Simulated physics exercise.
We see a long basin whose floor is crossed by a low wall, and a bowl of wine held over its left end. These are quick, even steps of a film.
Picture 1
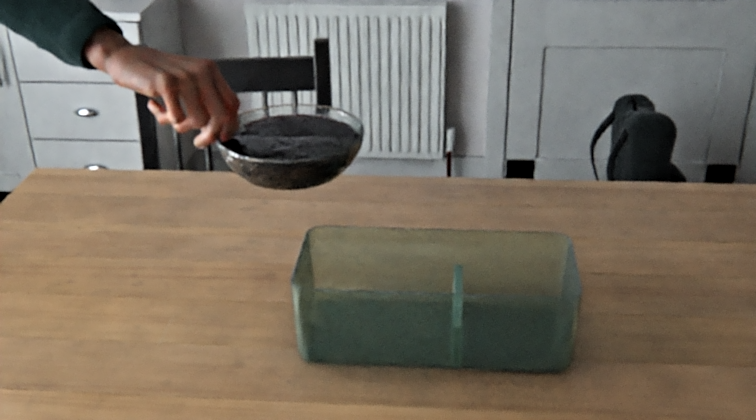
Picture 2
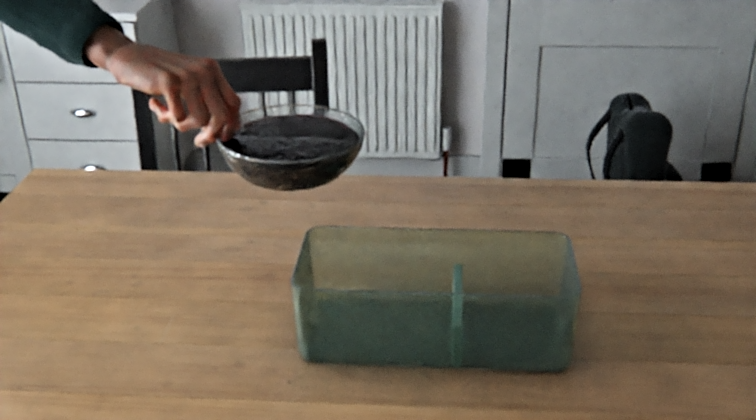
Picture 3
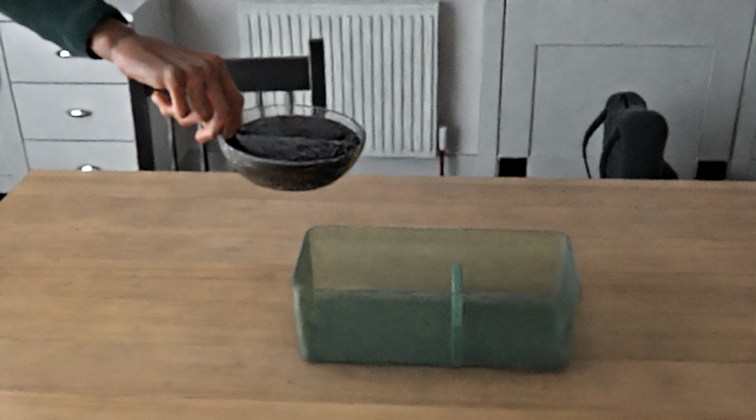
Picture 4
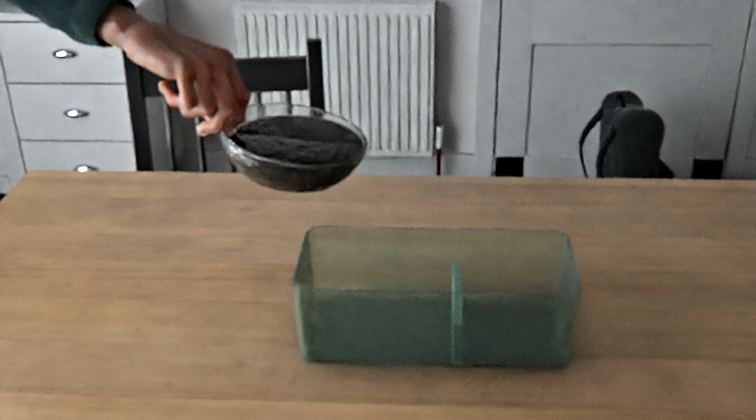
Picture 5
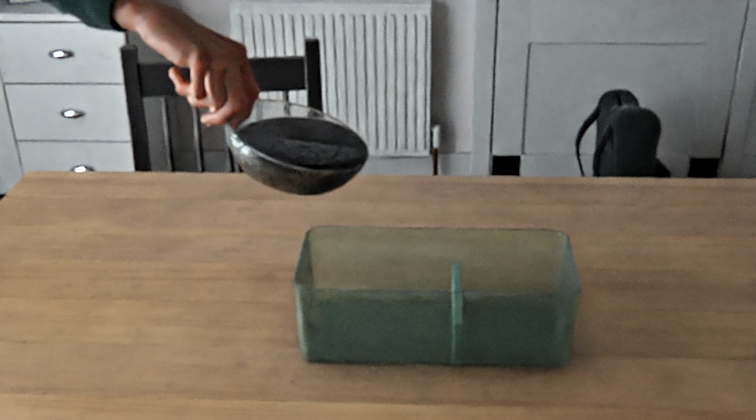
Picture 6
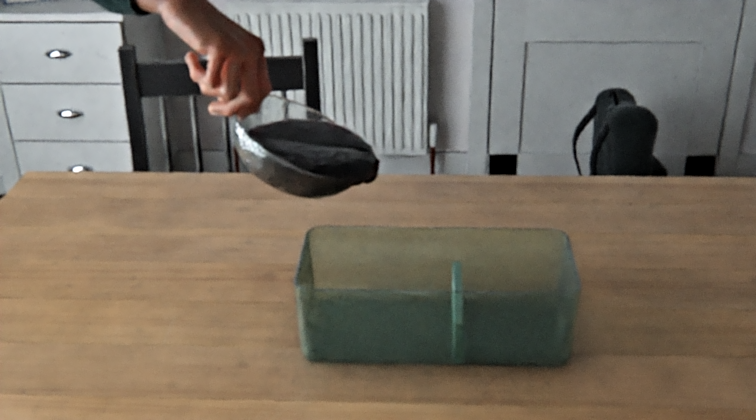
At a wooden kitchen table, a hand tilts a glass bowl of dark liquid rightward above a green divided basin.
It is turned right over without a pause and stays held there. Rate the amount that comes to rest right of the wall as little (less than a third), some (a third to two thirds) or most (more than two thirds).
Little.
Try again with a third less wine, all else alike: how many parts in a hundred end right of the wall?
5 per cent or so.
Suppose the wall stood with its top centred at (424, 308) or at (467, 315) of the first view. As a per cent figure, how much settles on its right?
About 40 per cent, then about 25 per cent.
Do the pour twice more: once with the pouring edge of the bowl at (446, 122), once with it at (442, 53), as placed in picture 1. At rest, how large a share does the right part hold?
First try 80 %, second try 75 %.
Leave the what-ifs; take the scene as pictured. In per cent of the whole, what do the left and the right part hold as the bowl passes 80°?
On the left 55 per cent, on the right 0 per cent.
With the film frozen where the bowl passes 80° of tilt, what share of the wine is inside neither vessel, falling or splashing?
Close to 35 in a hundred.
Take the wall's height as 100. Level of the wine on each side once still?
About 40 on the left and about 0 on the right.
A moment on, the tilt is 80° and 9 per cent is still to pour, 56 is left of the wall and 0 right of it.
Next, the tilt is 95° and 0 per cent is still to pour, 92 is left of the wall and 2 right of it.
Then the tilt is 95° and 0 per cent is still to pour, 94 is left of the wall and 3 right of it.
Later the tilt is 95° and 0 per cent is still to pour, 94 is left of the wall and 4 right of it.
At rest 94 per cent lies left of the wall, 4 right of it and 3 outside.
